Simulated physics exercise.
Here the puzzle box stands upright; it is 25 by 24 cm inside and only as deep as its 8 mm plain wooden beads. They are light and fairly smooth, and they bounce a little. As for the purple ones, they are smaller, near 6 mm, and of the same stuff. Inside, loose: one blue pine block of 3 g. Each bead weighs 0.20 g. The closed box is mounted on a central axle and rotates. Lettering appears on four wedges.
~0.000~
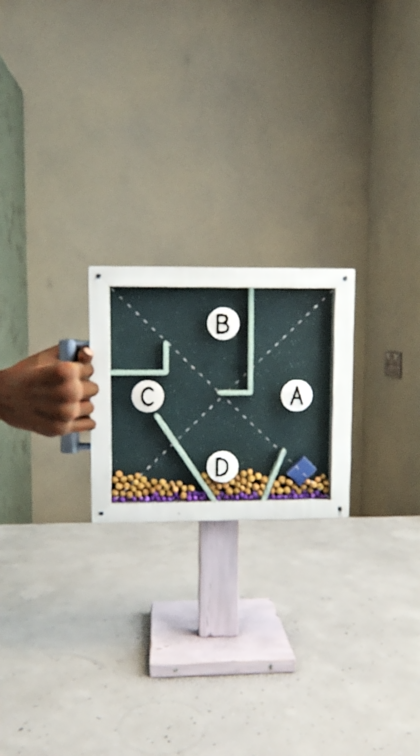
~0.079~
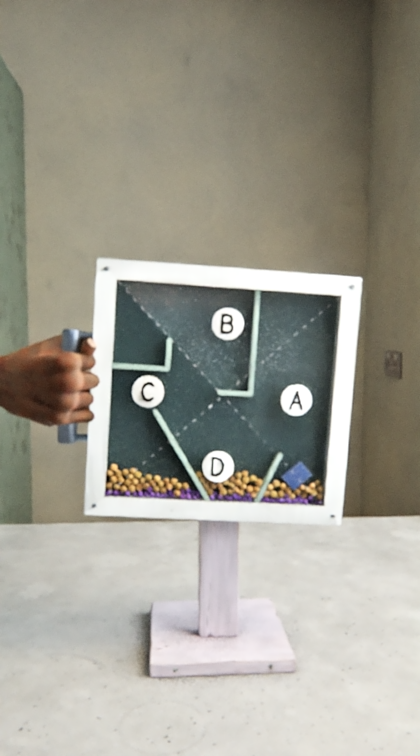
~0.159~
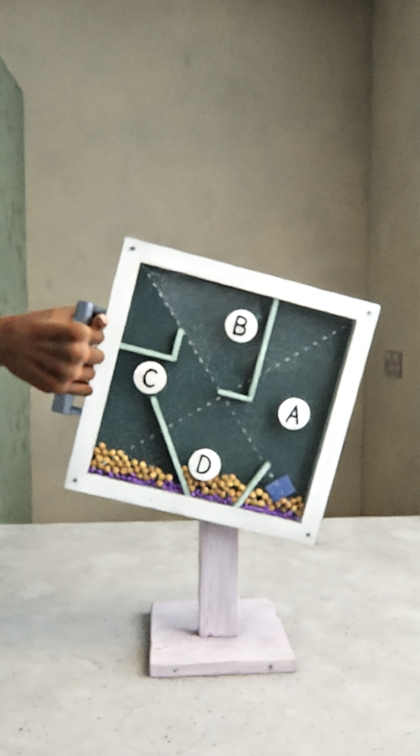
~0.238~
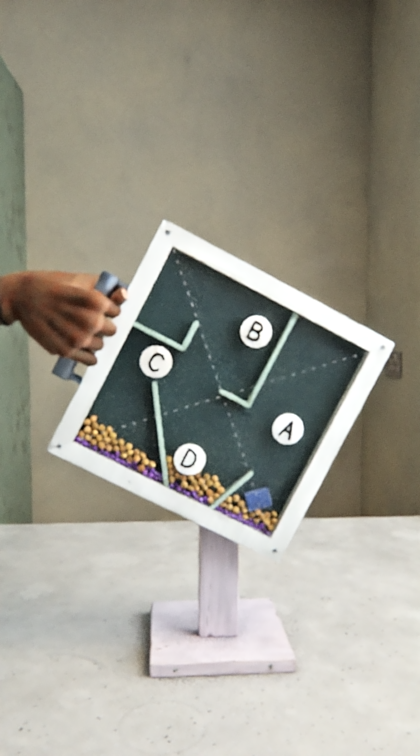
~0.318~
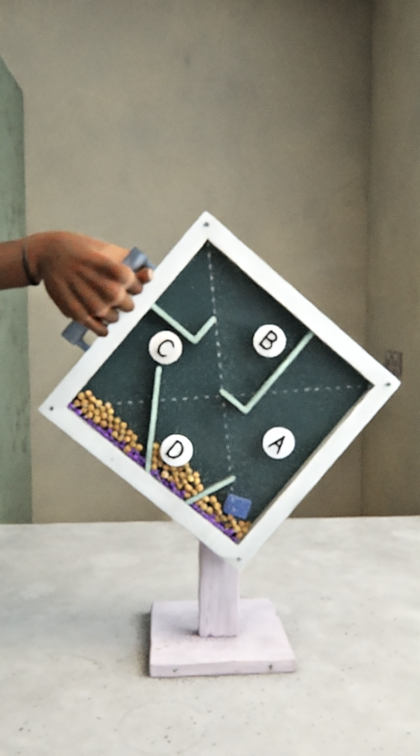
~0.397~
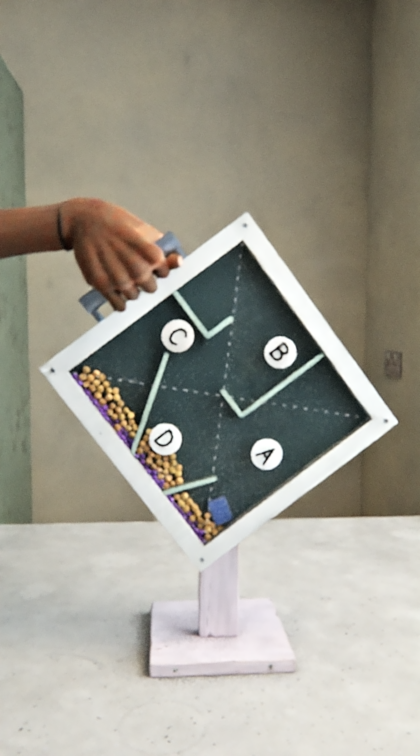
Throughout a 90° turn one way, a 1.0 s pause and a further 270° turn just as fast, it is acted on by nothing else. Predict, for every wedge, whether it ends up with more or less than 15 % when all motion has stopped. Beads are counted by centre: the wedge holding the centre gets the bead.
Predicted: A less, B less, C more, D more.
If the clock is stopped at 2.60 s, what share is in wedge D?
It works out at roughly 0 %.
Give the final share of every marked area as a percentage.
Wedge A: 0; wedge B: 0; wedge C: 20; wedge D: 75.
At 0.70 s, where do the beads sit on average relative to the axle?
The middle sits around 10 cm left of it and 2 cm below it.
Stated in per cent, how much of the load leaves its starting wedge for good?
About 30 in a hundred.
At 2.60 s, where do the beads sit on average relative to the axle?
Some 4 cm left and 4 cm below.
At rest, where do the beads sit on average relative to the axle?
Offset approx. 3 cm left, 9 cm below.
After 0.70 s, it stands 90° clockwise; the beads' middle is 10 cm left of and 2 cm below the centre; A 15 %, D 85 %.
After 2.60 s, it has come round 225° clockwise; the beads' middle is 4 cm left of and 4 cm below the centre; A 20 %, B 40 %, C 40 %.
After 3.50 s, it has come round 360° clockwise; the beads' middle is 3 cm left of and 9 cm below the centre; C 25 %, D 75 %.
Settled by 4.2 s, it has come round 360° clockwise; A 0 %, B 0 %, C 20 %, D 75 %.
